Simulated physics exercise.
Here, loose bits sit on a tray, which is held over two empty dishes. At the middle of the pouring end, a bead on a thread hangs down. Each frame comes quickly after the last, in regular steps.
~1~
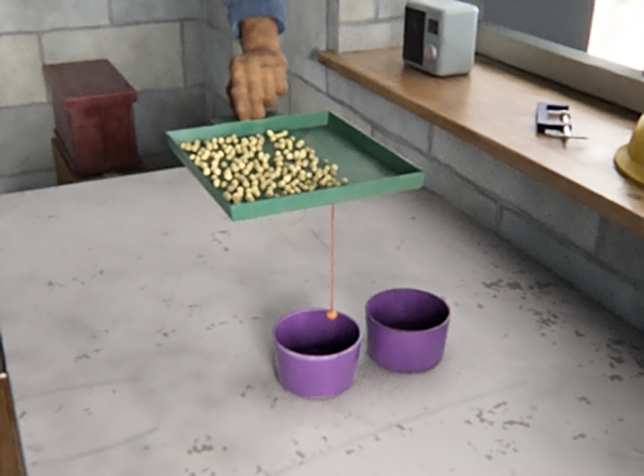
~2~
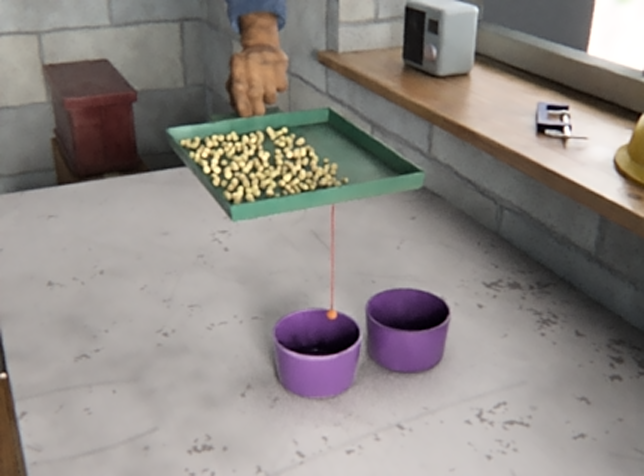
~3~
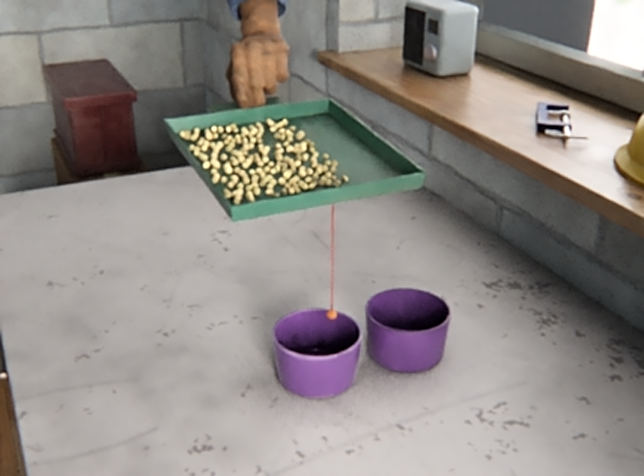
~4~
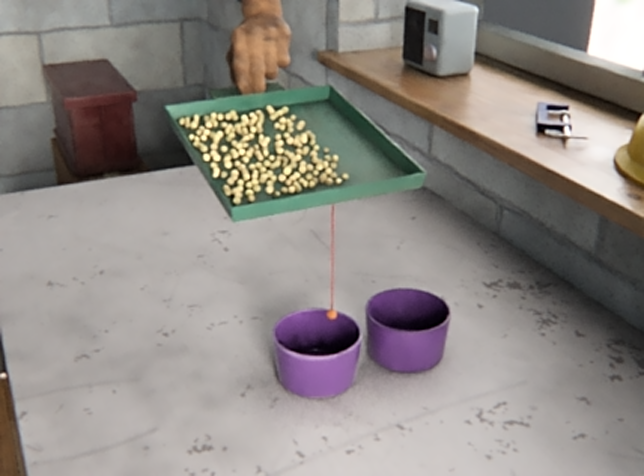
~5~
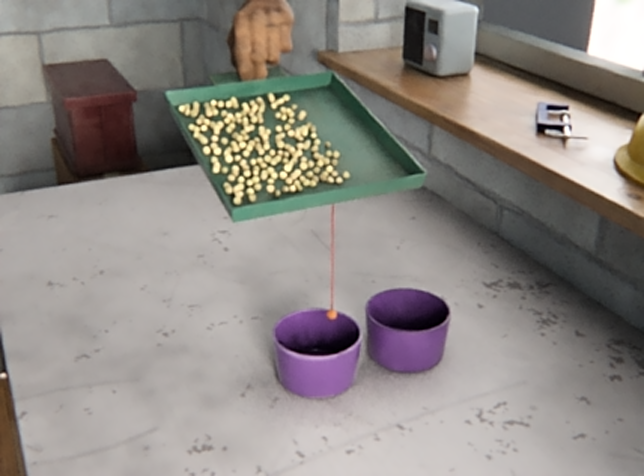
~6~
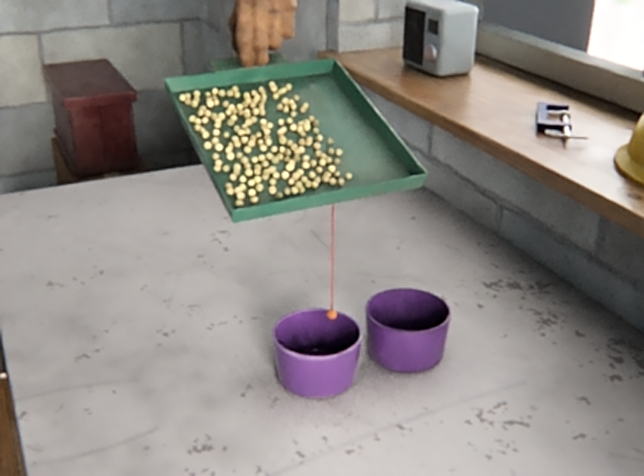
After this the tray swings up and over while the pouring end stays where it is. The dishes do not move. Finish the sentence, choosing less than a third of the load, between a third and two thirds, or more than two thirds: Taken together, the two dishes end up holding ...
Taken together, the two dishes end up holding less than a third of the load.
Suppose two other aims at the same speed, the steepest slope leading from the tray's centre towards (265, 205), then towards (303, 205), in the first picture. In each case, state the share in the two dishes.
In turn some 0 and 10 per cent.
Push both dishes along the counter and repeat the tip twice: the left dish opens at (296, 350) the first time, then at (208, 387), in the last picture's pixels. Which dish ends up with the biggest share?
First place: The left-hand one. Second place: The right-hand one.
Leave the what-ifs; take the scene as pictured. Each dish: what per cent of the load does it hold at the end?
Left dish keeps 10 %, right dish keeps 0 %.
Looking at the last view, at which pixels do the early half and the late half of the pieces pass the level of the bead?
For the early half I get (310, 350), and for the late half (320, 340).
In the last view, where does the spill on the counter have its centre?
Those pieces end up centred close to (329, 437).
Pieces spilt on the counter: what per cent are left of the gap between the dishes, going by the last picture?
Roughly 60 in a hundred.
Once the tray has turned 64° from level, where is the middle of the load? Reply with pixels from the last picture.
Roughly (303, 197).
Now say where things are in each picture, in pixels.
The first frame shows corners of the pouring end near (233, 204) and (421, 171), level; middle of the load near (264, 164), soya beans; left dish near (336, 373); right dish near (429, 348); bead on its thread near (332, 314).
The second frame shows corners of the pouring end near (233, 204) and (421, 171), level; middle of the load near (264, 162).
The third frame shows corners of the pouring end near (233, 205) and (422, 172), tipped barely, level across its low end; middle of the load near (264, 157).
The fourth frame shows corners of the pouring end near (234, 206) and (423, 172), tipped a little, level across its low end; middle of the load near (264, 149).
The fifth frame shows corners of the pouring end near (234, 207) and (423, 172), tipped a little, level across its low end; middle of the load near (265, 142).
The sixth frame shows corners of the pouring end near (235, 208) and (424, 173), tipped clearly, level across its low end; middle of the load near (267, 137), near two thirds on the move; left dish near (336, 373); right dish near (429, 348).
Shortly afterwards, tray tipped steeply; all but a few on the tray; only a few outside both; a little in the air.
Next, tray tipped past a quarter turn; near half on the tray; only a few in the left dish; a little outside both; near a third in the air.
Some moments later, tray tipped past a quarter turn; a little in the left dish; only a few in the right dish; all but a few outside both.
In the end, tray tipped past a quarter turn; a little in the left dish; only a few in the right dish; all but a few outside both.
